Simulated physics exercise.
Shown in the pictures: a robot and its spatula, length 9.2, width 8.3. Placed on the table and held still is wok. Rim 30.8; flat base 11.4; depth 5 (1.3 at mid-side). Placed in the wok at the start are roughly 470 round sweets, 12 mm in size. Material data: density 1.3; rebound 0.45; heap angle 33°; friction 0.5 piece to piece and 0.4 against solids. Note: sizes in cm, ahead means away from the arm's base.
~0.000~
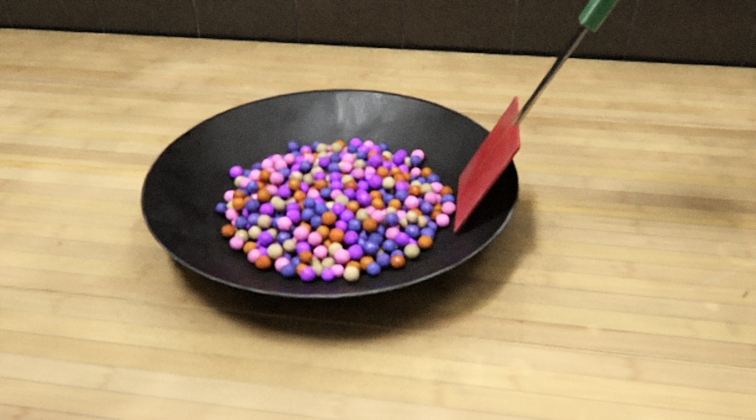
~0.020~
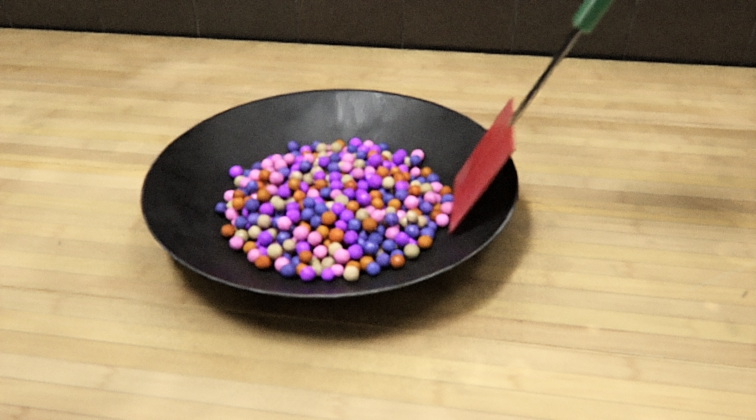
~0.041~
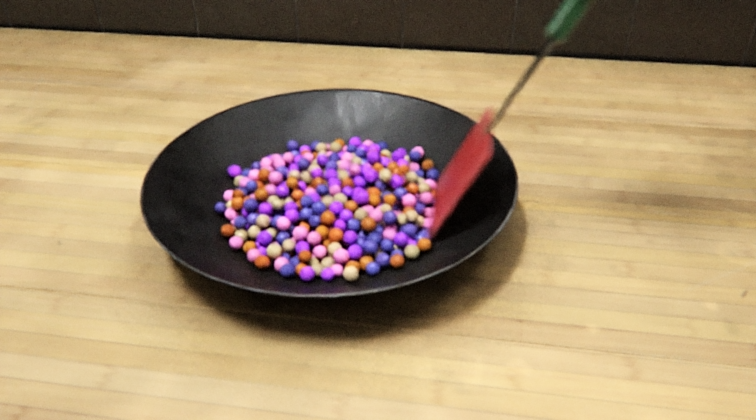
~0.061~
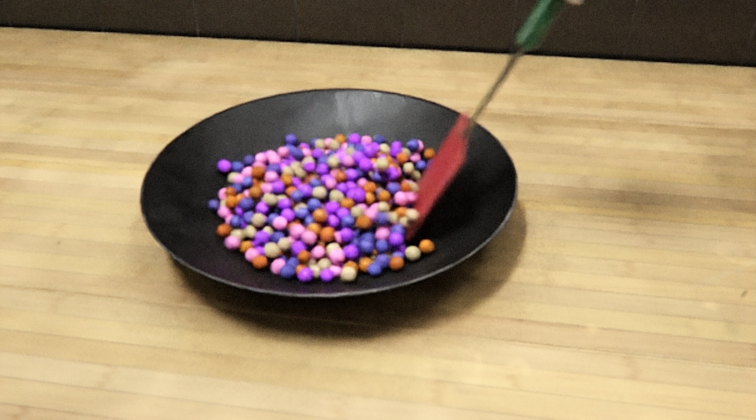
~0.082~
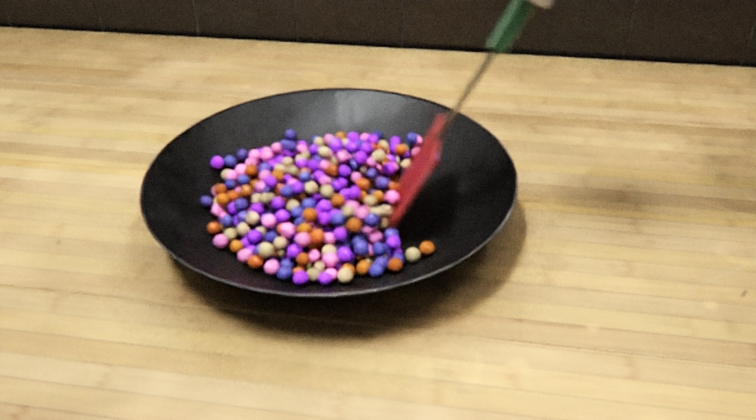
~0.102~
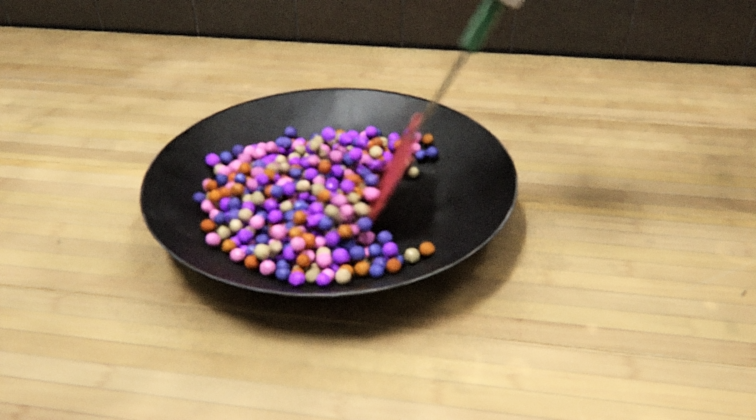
A red spatula with a green handle moves down and leftward through a black wok, seen from slightly above on a pale wooden table with a dark wall behind. The wok holds a heap of small round sweets in purple, pink, blue, orange and beige. The blade pushes the sweets left, baring the wok's right side while a few stay behind, and the wok and camera stay still.
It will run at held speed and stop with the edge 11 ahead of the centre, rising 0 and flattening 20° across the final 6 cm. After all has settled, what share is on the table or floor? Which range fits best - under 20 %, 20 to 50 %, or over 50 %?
The range that fits: 20 to 50 %.
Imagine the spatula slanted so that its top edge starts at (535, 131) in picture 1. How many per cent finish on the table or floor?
30 percent or so.
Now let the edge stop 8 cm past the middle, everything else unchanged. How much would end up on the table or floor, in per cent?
That would be something like 10 in a hundred.
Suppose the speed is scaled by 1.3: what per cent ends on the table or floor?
Near 35 in a hundred.
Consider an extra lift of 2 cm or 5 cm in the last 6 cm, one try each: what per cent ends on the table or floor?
Near 35 and 30 percent respectively.
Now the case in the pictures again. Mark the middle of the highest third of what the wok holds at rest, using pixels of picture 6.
It is centred around (211, 179).
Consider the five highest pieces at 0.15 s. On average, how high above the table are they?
Roughly 5 cm above the table.
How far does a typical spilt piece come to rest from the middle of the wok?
It's around 28 cm.
By 0.15 s, sloping 64°, highest piece 6 above the table; 471 in the wok.
By 0.20 s, sloping 58°, highest piece 7 above the table; 471 in the wok.
By 0.43 s, sloping 44°, highest piece 6 above the table; 344 in the wok, 123 on the table or floor, 4 on the blade or in flight.
By 1.48 s, sloping 44°, highest piece 6 above the table; 344 in the wok, 127 on the table or floor.
Final count, 344 in the wok, 127 on the table or floor. That is 27 % on the table or floor.
